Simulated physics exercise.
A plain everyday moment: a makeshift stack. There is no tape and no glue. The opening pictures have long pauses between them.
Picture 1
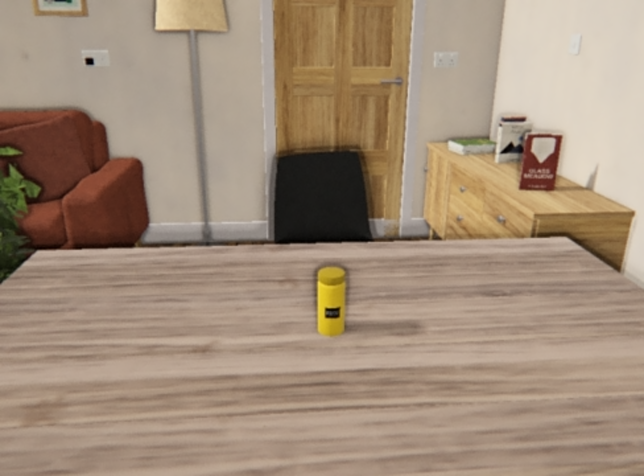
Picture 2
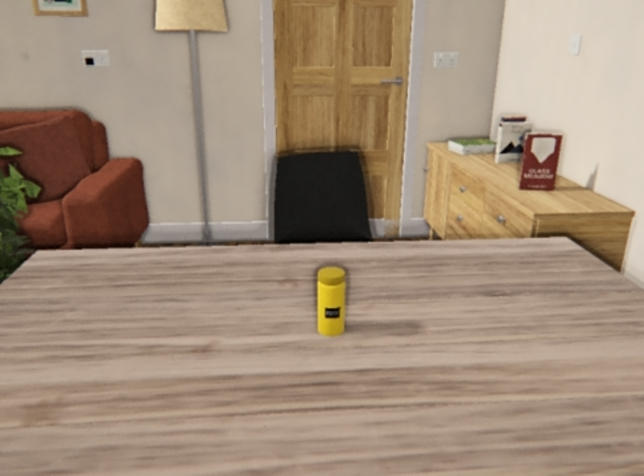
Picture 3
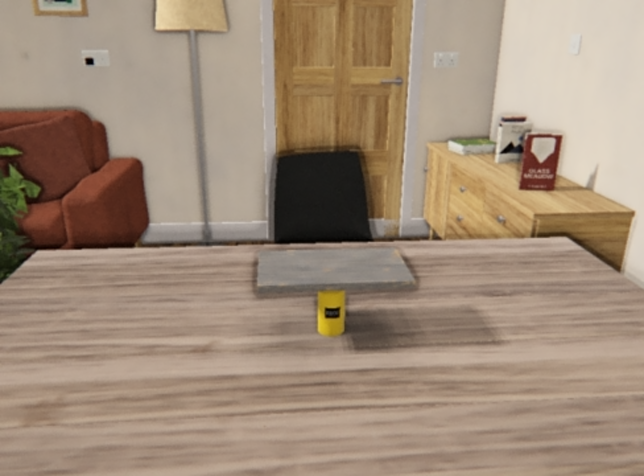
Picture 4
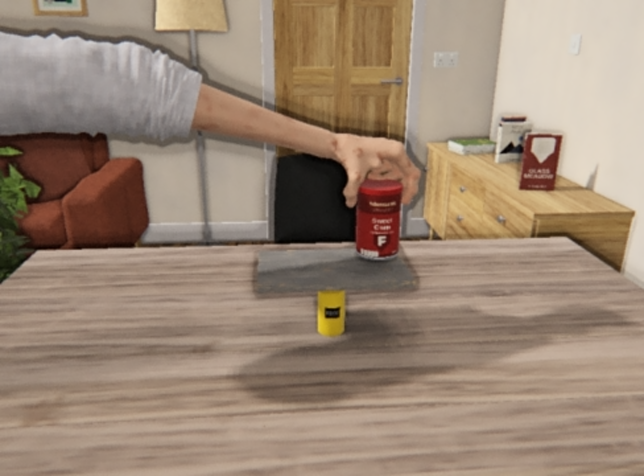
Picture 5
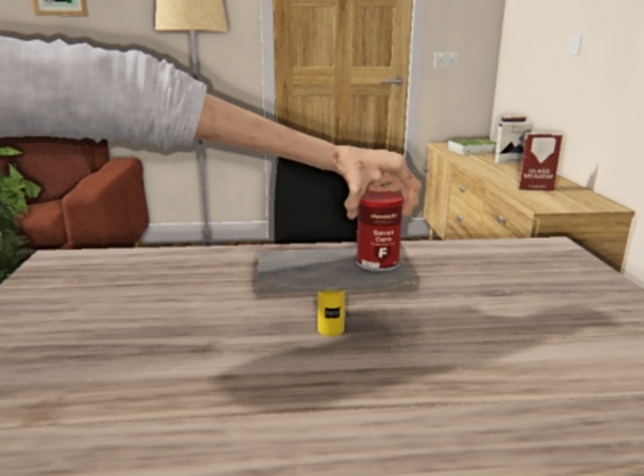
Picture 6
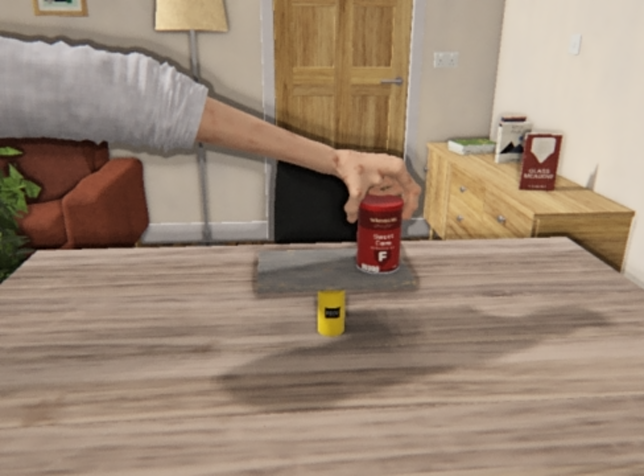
The video shows a yellow shaker on a wooden table, then a flat grey slab resting on top of it. A hand reaches in from the left, lowers a red tin onto the slab's right side, and keeps holding it.
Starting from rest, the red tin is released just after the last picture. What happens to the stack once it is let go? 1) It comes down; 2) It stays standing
1, it comes down.
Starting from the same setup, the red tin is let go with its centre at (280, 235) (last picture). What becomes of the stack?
What happens next is that it goes down.
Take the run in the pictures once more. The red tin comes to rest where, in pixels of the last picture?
Near (487, 324).
Then, 0.30 s past the last view, red tin now fallen; grey board rocked 50° from its first pose.
Then, 0.50 s past the last view, grey board rocked 58° from its first pose; yellow shaker rocked 10° from its first pose.
Then, 0.70 s past the last view, yellow shaker and grey board now fallen.
Finally, fallen, yellow shaker, red tin and grey board. Final places as the last picture's camera would see them, red tin near (487, 324). The stack loses its balance.
